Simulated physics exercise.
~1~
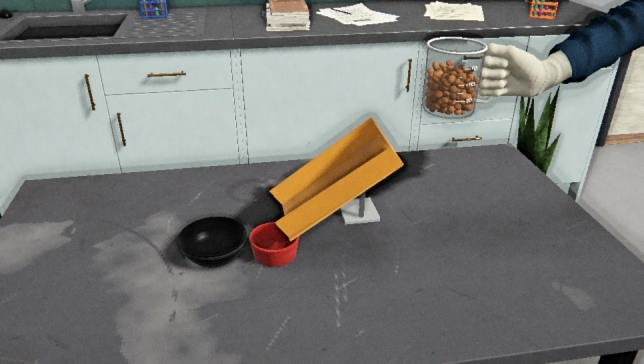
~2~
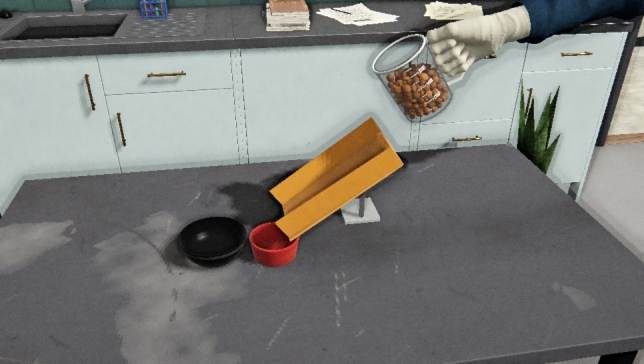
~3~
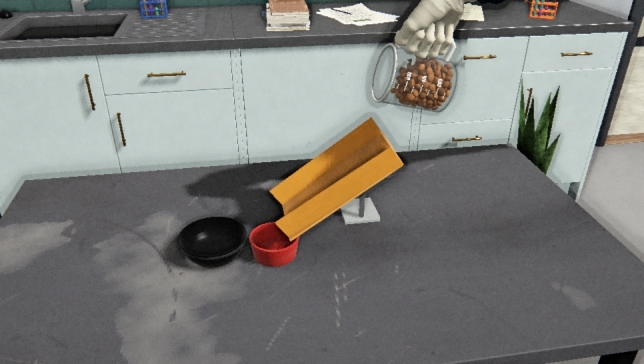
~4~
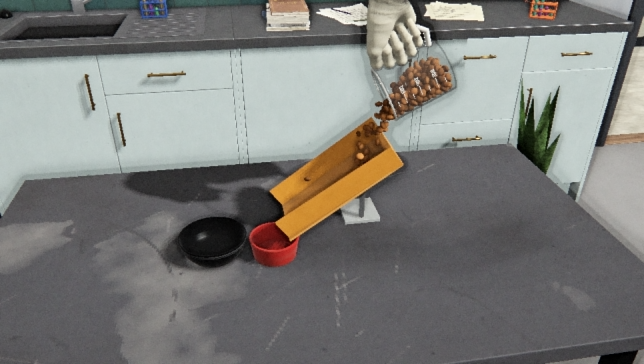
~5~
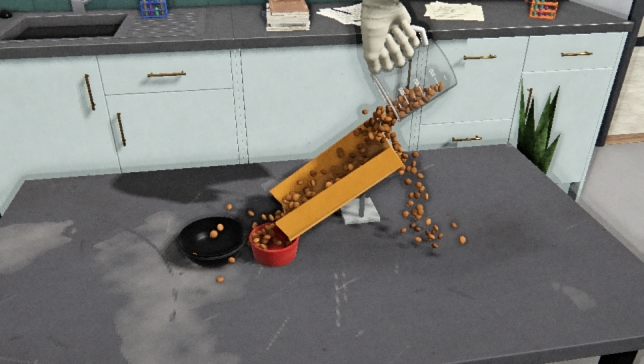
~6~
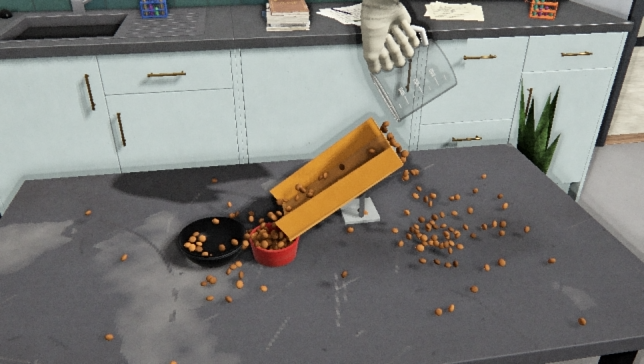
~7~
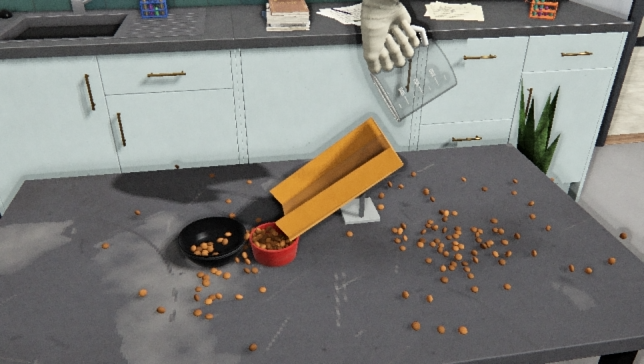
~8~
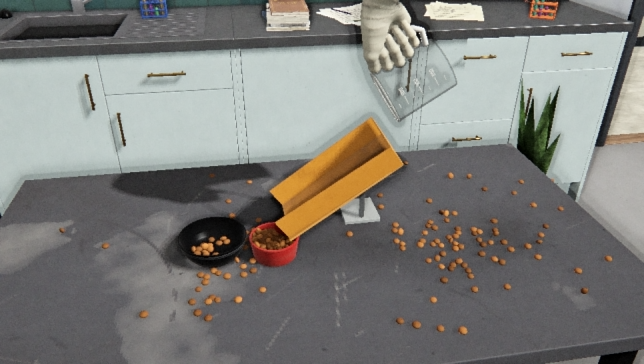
A gloved hand tips brown pieces down a slope, filling a red dish and scattering many.
